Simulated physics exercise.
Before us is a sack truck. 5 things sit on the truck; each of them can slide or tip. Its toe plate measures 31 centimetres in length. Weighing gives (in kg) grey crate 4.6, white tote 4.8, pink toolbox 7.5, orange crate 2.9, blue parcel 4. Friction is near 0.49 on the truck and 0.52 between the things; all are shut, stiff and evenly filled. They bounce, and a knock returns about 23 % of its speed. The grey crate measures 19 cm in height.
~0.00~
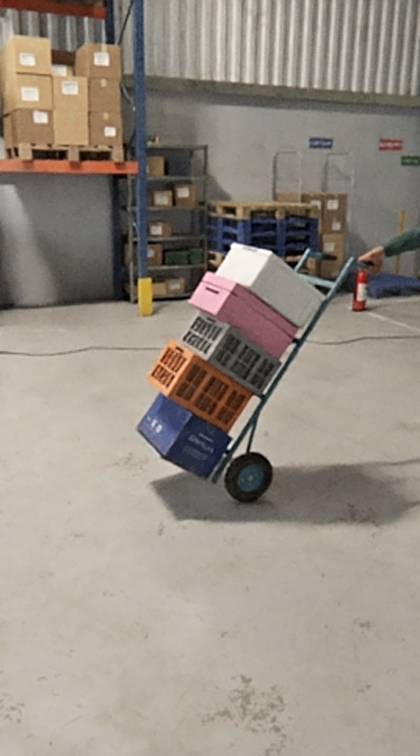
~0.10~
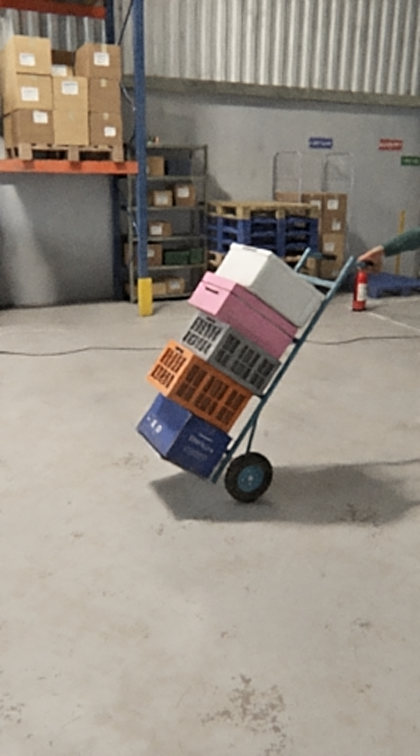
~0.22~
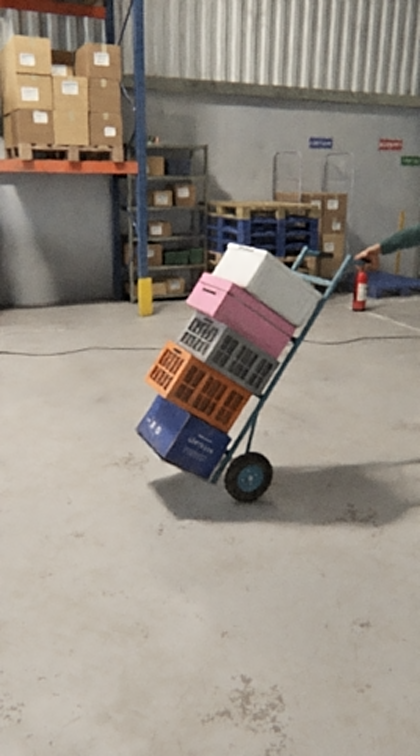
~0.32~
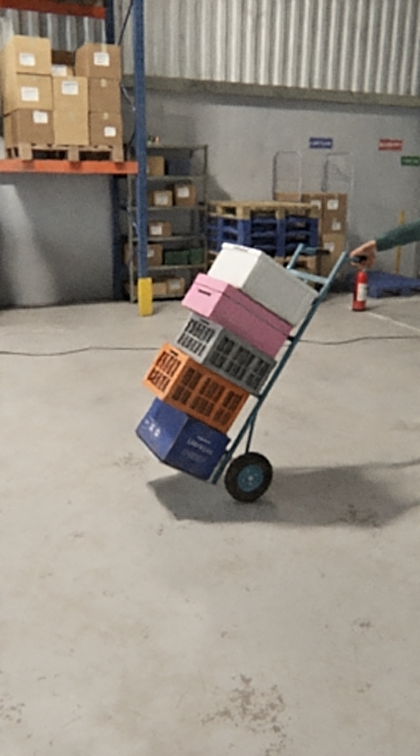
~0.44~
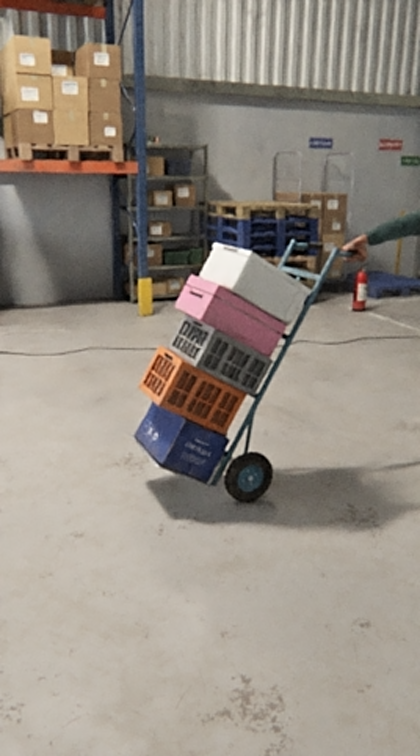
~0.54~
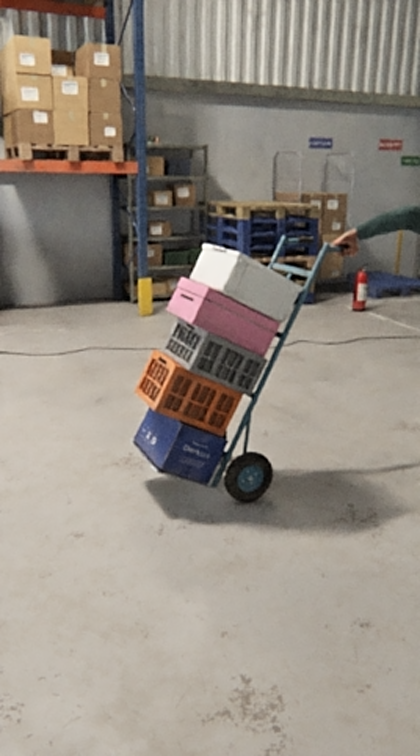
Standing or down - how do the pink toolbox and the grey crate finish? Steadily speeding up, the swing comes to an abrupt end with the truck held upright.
Pink toolbox down; grey crate down.
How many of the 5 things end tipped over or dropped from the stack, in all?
The tally is 5.
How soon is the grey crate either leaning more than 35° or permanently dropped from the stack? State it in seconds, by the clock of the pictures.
Answer: Near 1.5 s.
After 1.34 s, truck upright; pink toolbox 18° off its base near (109, 351); grey crate 19° off its base near (131, 384); white tote 18° off its base.
After 1.64 s, truck upright; grey crate, white tote and pink toolbox now dropped from the stack; orange crate 47° off its base; blue parcel 47° off its base.
After 2.04 s, truck upright; orange crate now dropped from the stack; blue parcel on its side.
In the end (3.0 s), dropped from the stack and tipped over, grey crate, white tote, pink toolbox and orange crate; toppled on the truck, blue parcel.
